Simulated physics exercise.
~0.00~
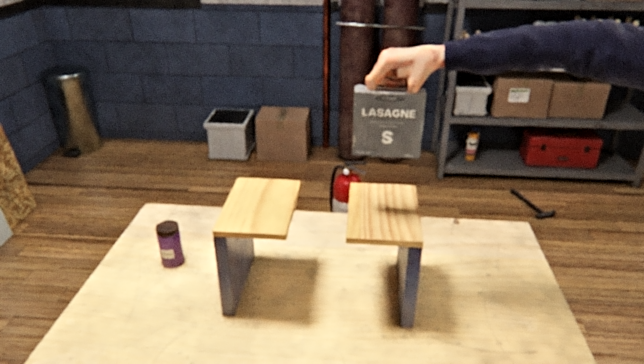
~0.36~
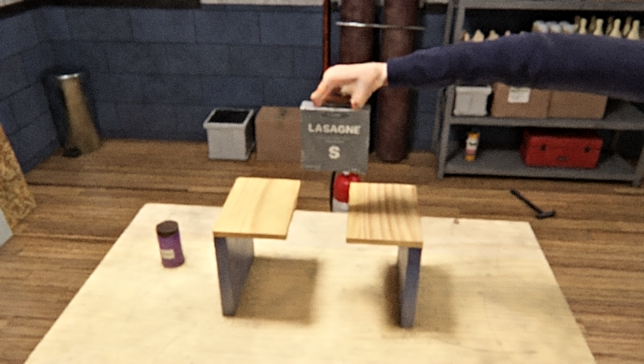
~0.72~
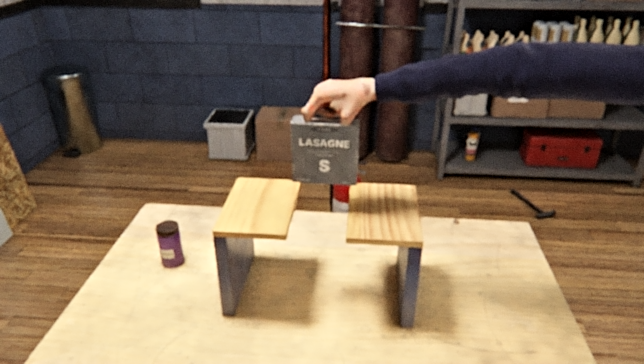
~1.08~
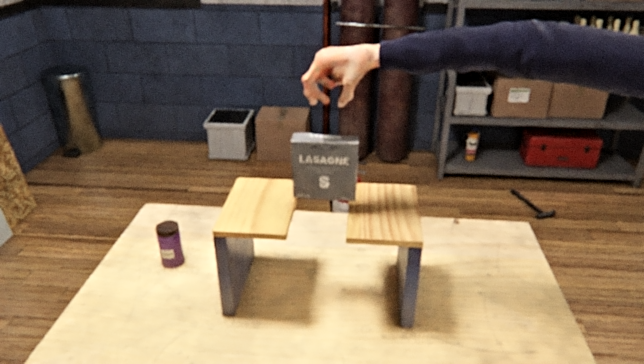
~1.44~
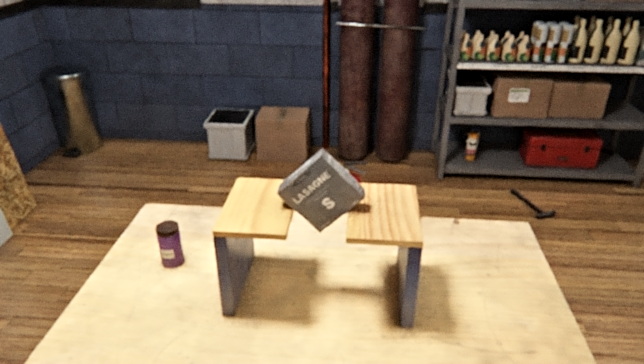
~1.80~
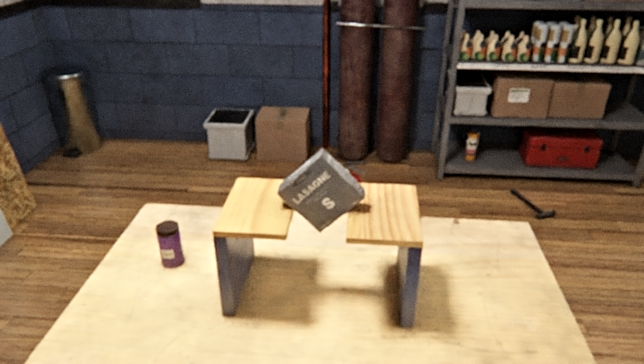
The clip opens on a pale table holding two wooden-topped stands with a gap between them and a purple jar to the left, while a hand holds up a grey packet labelled lasagne. The hand carries the packet left until it is above the gap, then lowers it a little. It lets go and draws back as the upright packet moves down toward the stands. The packet tips over and drops slightly into the gap, where its sides catch between the two tops. It ends up wedged there, tilted on a corner, with the jar still in its place.
